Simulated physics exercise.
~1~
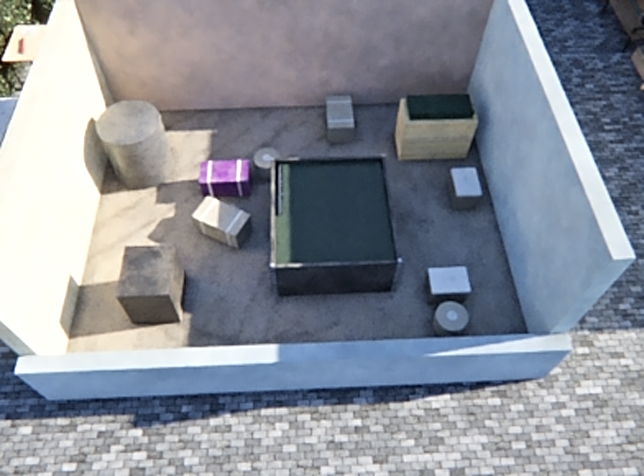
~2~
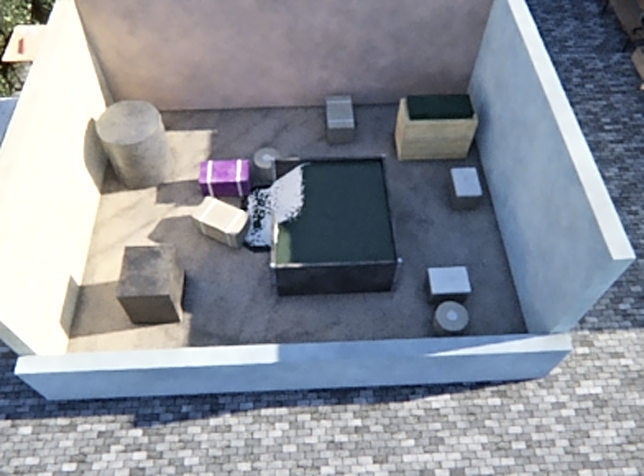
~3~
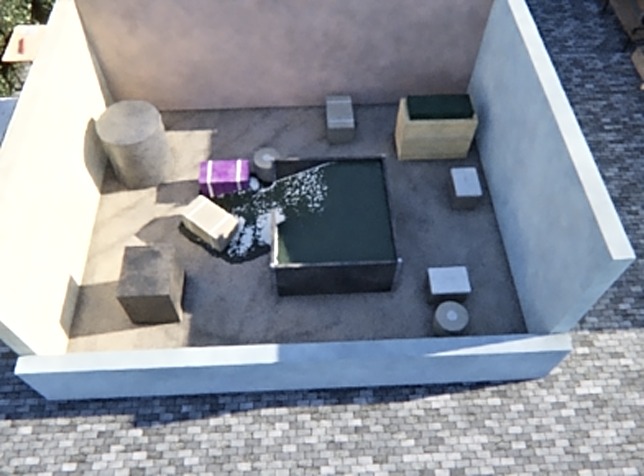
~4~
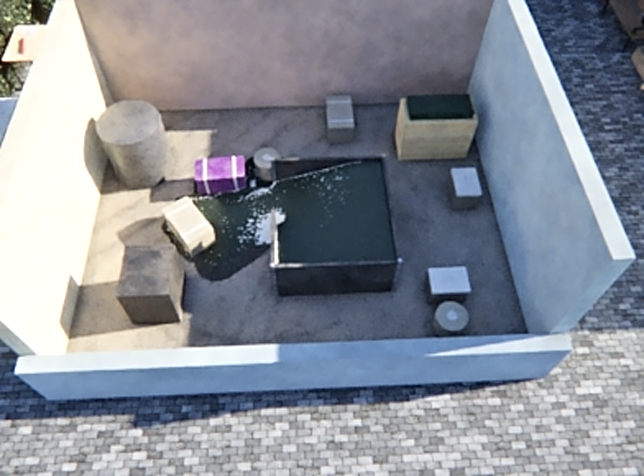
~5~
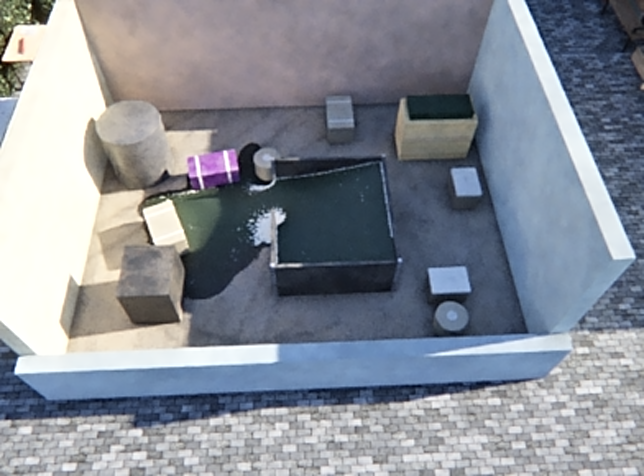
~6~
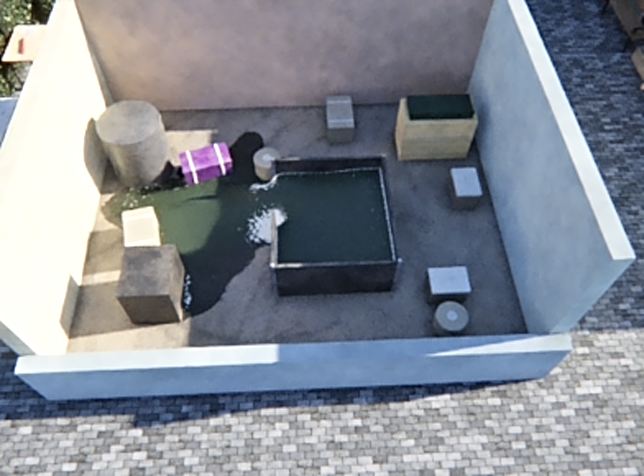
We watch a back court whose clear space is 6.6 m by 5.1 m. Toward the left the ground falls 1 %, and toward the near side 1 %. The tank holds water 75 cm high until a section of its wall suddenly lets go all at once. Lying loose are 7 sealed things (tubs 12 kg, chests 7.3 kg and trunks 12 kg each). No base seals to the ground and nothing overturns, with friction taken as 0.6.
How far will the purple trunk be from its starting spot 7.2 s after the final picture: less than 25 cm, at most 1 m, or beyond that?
It budges a great deal.
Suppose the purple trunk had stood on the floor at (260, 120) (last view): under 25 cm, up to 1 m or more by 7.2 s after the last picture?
As it turns out, it is swept away.
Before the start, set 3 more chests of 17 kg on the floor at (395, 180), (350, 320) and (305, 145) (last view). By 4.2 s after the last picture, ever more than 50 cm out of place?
Spot by spot, in turn: Falls short, exceeds it, falls short.
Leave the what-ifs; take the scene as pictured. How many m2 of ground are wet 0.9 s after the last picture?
About 13 m2.
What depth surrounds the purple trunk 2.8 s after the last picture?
About 18 cm.
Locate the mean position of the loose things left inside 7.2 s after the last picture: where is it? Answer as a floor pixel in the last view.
At about (406, 196).
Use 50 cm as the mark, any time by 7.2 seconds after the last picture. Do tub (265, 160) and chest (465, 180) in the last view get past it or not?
The first never reached the threshold, and the second never reached the threshold.
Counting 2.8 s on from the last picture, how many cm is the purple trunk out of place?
About 150 cm out of place.
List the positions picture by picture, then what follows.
The first picture shows the purple trunk at (224, 171), on the bottom; 3.2 m2 under water; 0 of 7 have shifted.
The second picture shows the purple trunk at (224, 171) rests on the ground; 3.8 m2 under water; 0 of 7 have shifted.
The third picture shows the purple trunk at (224, 171) rests on the ground; 4.4 m2 under water; 1 of 7 have shifted.
The fourth picture shows the purple trunk at (220, 168), on the bottom, 10 cm from its start; water covers 5.5 m2; 2 of 7 have shifted.
The fifth picture shows the purple trunk at (212, 163), on the bottom, 25 cm from its start; 6.9 m2 under water; 2 of 7 have shifted.
The sixth picture shows the purple trunk at (204, 157) rests on the ground, 45 cm from its start; 8.4 m2 under water; 2 of 7 have shifted.
Then, 0.9 s after the last picture the purple trunk is near (187, 108), 1.6 m from its start, aground; 1 afloat.
Then, 2.8 s after the last picture the purple trunk is near (159, 113), 1.7 m from its start, afloat; 2 afloat.
Then, 4.8 s after the last picture the purple trunk is near (247, 99), 1.7 m from its start, afloat; 3 afloat.
Then, 7.2 s after the last picture the purple trunk is near (352, 99), 2.7 m from its start, afloat; 5 afloat.
